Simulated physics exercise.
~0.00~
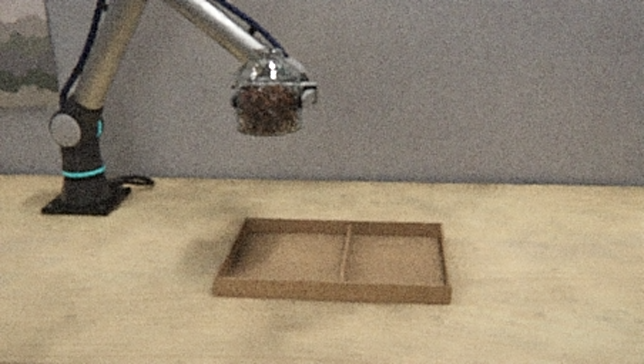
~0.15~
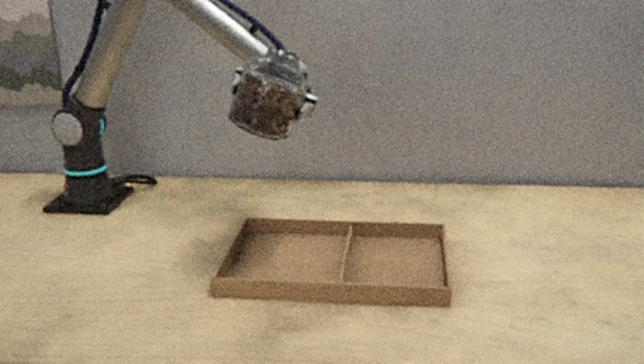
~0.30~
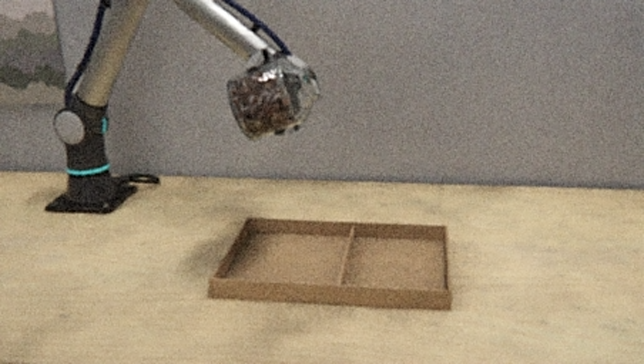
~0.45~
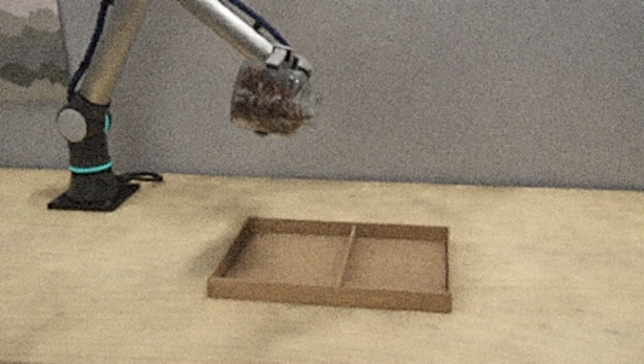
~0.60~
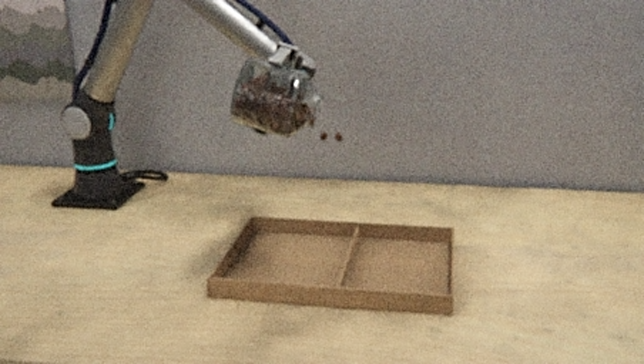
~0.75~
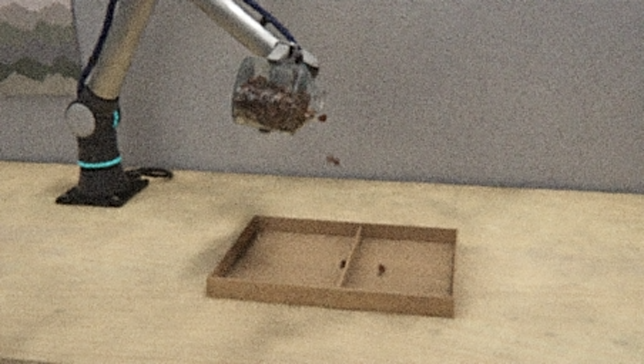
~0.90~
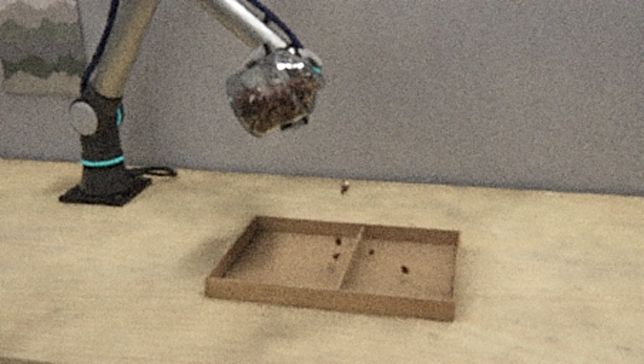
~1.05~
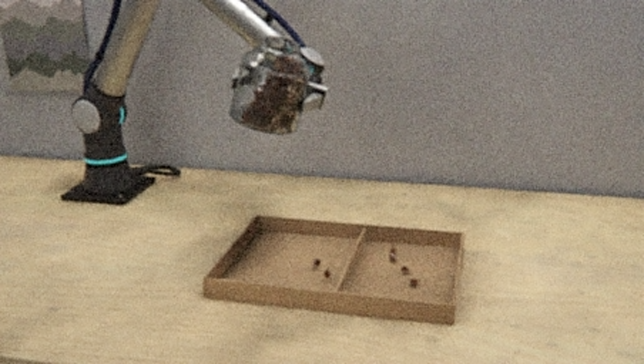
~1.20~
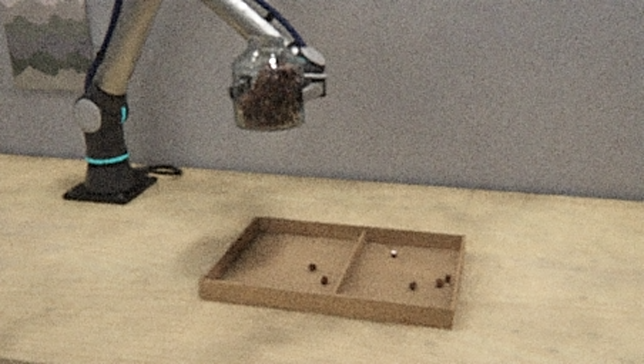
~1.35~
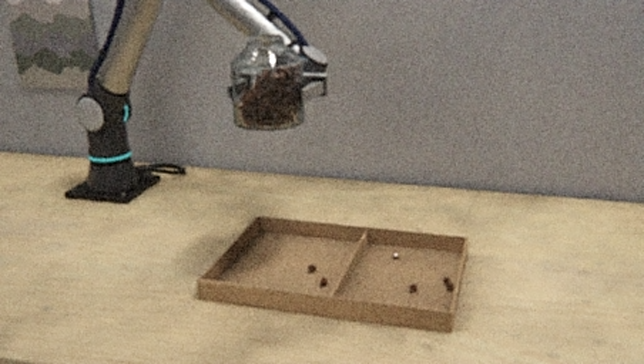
A robot arm tipped a clear jar of brown pellets toward the right over a shallow divided tray, letting just a few drop into both compartments, then turned the jar upright again with most of the pellets still inside.
